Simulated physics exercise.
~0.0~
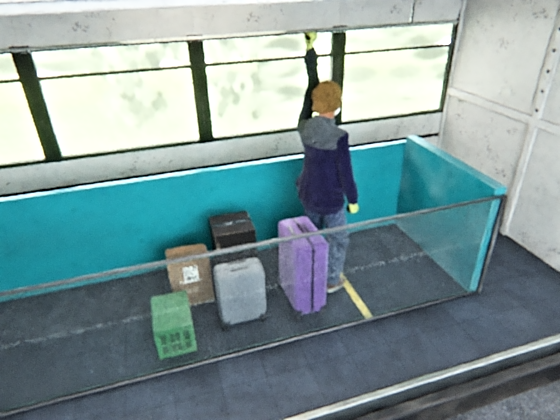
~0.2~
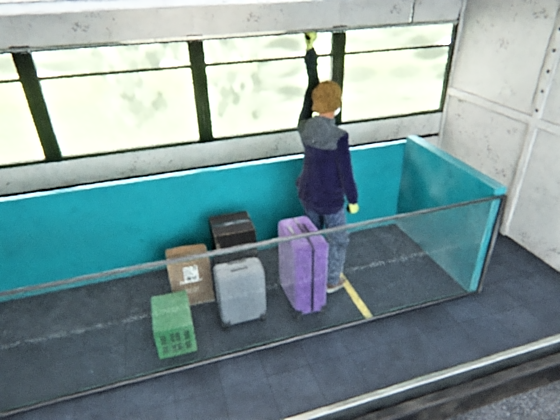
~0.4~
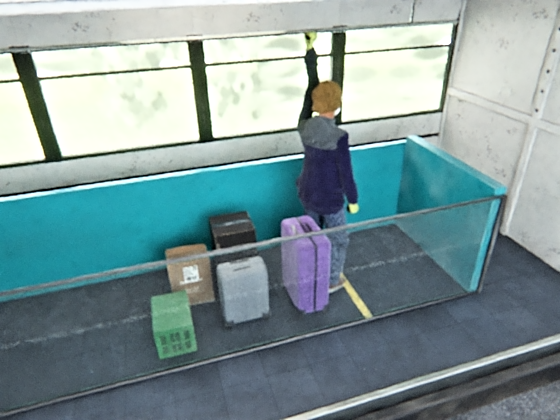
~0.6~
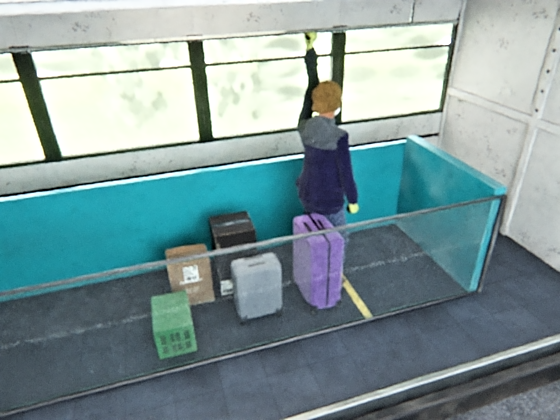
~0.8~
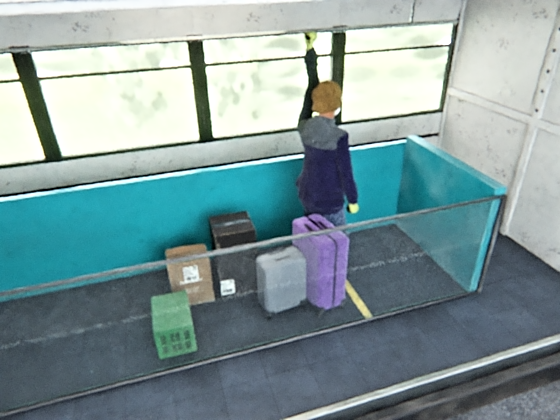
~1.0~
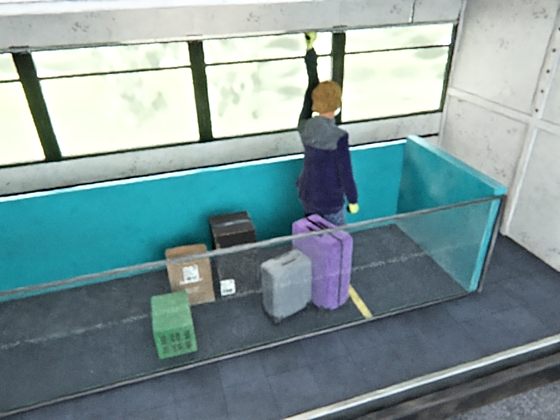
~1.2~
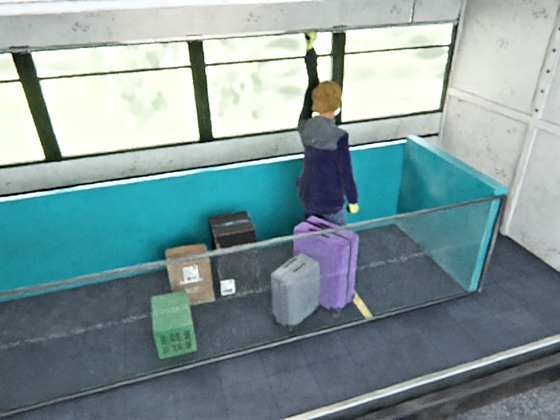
In a bus luggage bay, a passenger stood still with one arm raised while the purple suitcase rolled slightly right and the smaller grey case followed, stopping close beside it, both short of the yellow line, as the green crate and two darker pieces stayed put.
